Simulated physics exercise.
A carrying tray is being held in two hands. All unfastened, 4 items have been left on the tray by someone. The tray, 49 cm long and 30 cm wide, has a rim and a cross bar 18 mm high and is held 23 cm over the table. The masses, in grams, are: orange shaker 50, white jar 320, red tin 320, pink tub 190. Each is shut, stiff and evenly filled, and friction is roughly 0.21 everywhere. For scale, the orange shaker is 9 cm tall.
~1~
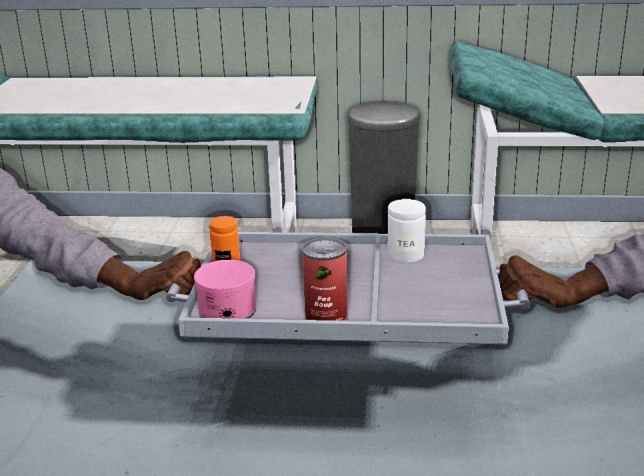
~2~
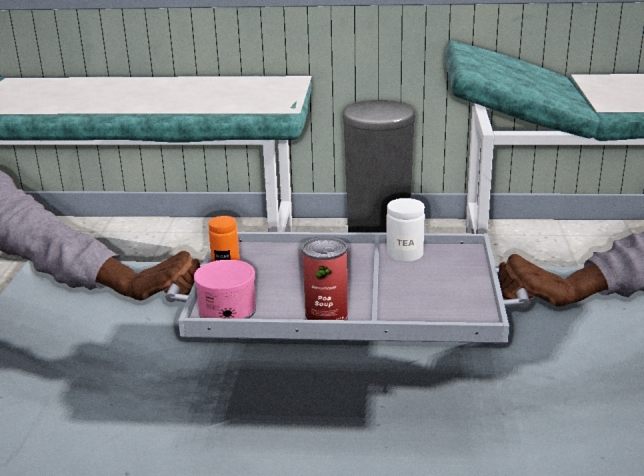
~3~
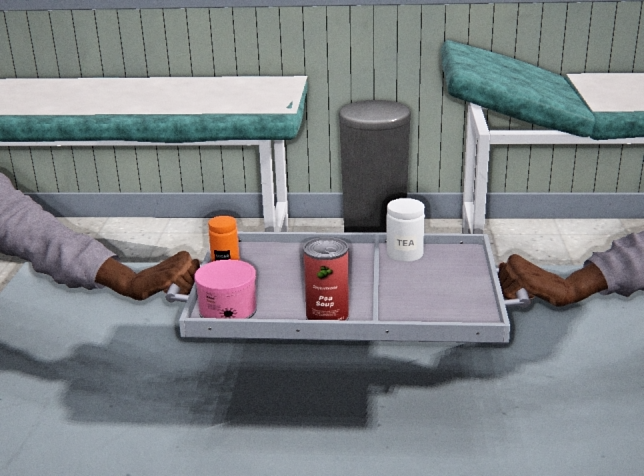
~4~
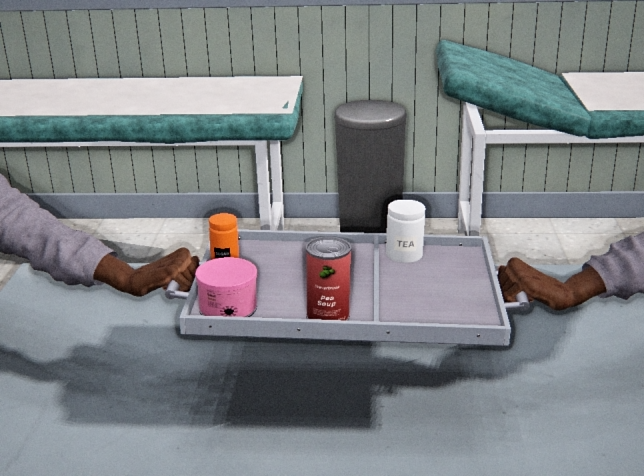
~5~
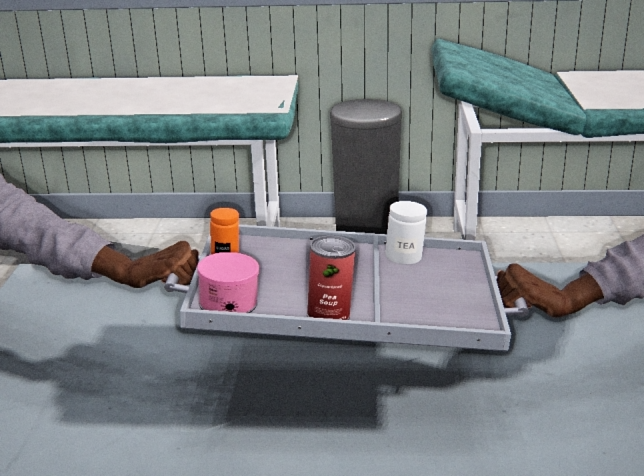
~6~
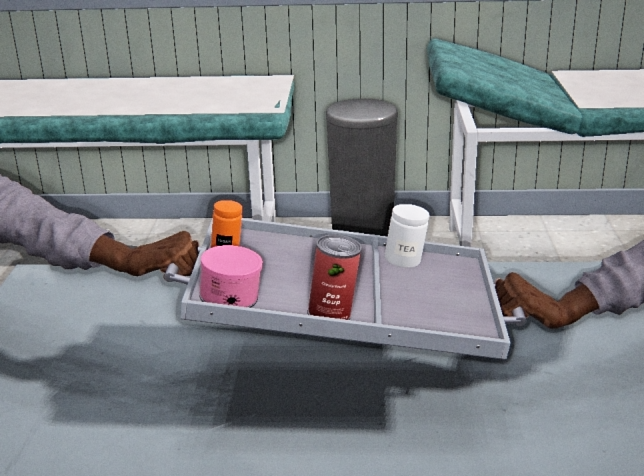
Two hands hold a tray of four containers level, then tilt its right side down slightly.
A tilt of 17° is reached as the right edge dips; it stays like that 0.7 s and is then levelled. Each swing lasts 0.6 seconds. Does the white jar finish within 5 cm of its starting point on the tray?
No, it ends up further away.
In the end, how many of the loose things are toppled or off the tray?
I make it 1.
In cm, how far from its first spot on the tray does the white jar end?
It ends up around 11 cm from its start.
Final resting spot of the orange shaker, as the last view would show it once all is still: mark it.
Roughly pixel (462, 256).
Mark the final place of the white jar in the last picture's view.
At roughly (466, 228).
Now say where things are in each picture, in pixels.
Tray level; white jar (406, 231); orange shaker (225, 246), in the first frame.
Tray level; pink tub (226, 292); orange shaker (224, 245), in the second frame.
Tray level; red tin (327, 283); pink tub (227, 292), in the third frame.
Tilt 2°, right edge down; orange shaker (224, 243); red tin (328, 282), in the fourth frame.
Tilt 5°, right edge down; pink tub (228, 285); orange shaker (225, 237), in the fifth frame.
Tilt 8°, right edge down; white jar (407, 236); red tin (334, 280), in the sixth frame.
Then, 0.40 s after the last picture, tilt 17°, right edge down; white jar slid 4 cm near (428, 249); red tin slid 4 cm; orange shaker slid 4 cm.
Then, 0.60 s after the last picture, tilt 17°, right edge down; white jar slid 11 cm near (465, 259); orange shaker slid 12 cm; pink tub slid 11 cm.
Then, 1.20 s after the last picture, tilt 13°, right edge down; white jar slid 11 cm near (468, 252); orange shaker on its side; pink tub slid 12 cm.
At rest, tipped over on the tray, orange shaker; not toppled but over 5 cm from the start, white jar and pink tub; the last one in place, give or take 5 cm. In the last view, white jar near (466, 228).
